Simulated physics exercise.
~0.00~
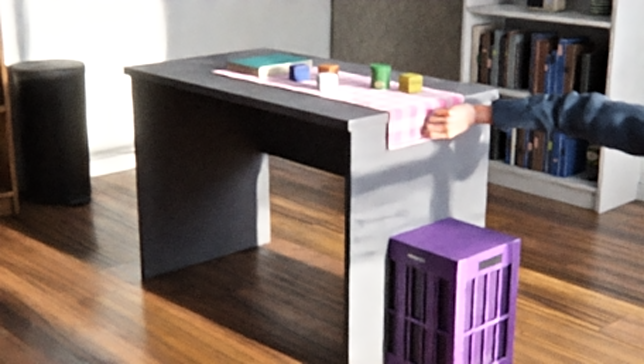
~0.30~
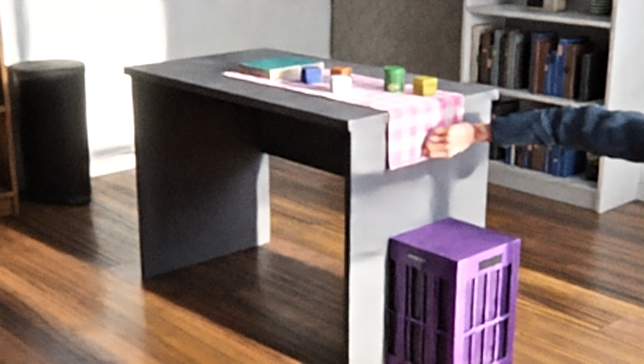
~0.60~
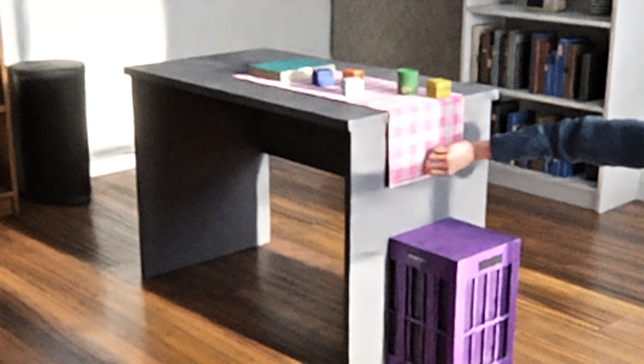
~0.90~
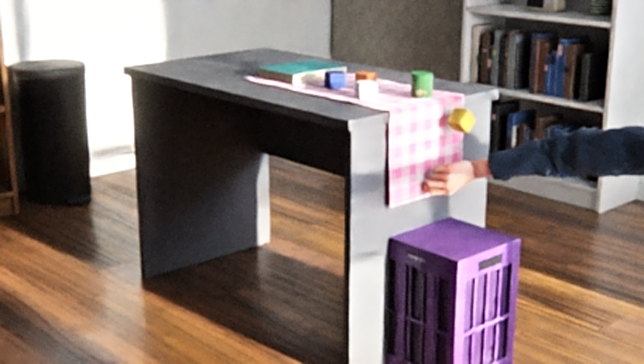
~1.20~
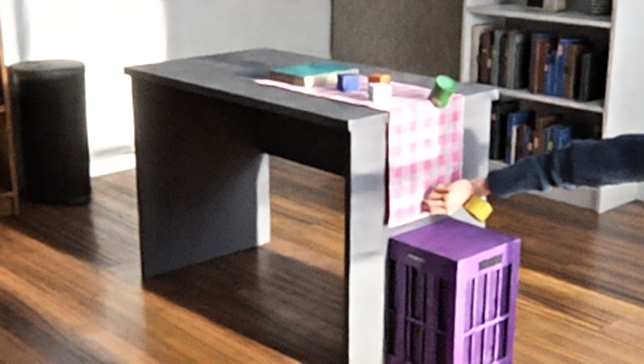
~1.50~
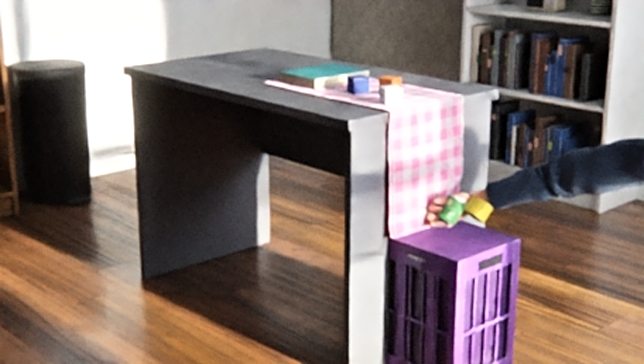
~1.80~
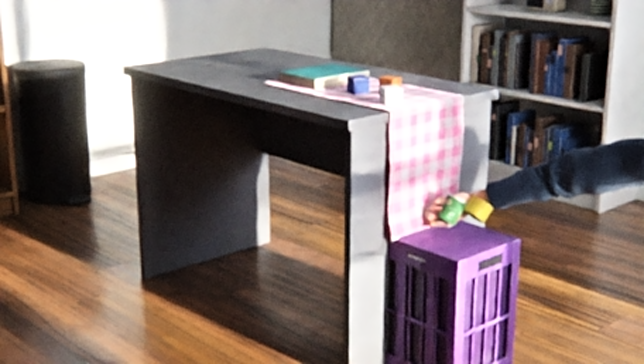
A hand pulled a pink checked scarf down over the right end of a dark desk, drawing the small things and book along until the yellow cube, then the green can, tumbled off and ended up by the hand above the purple crate.
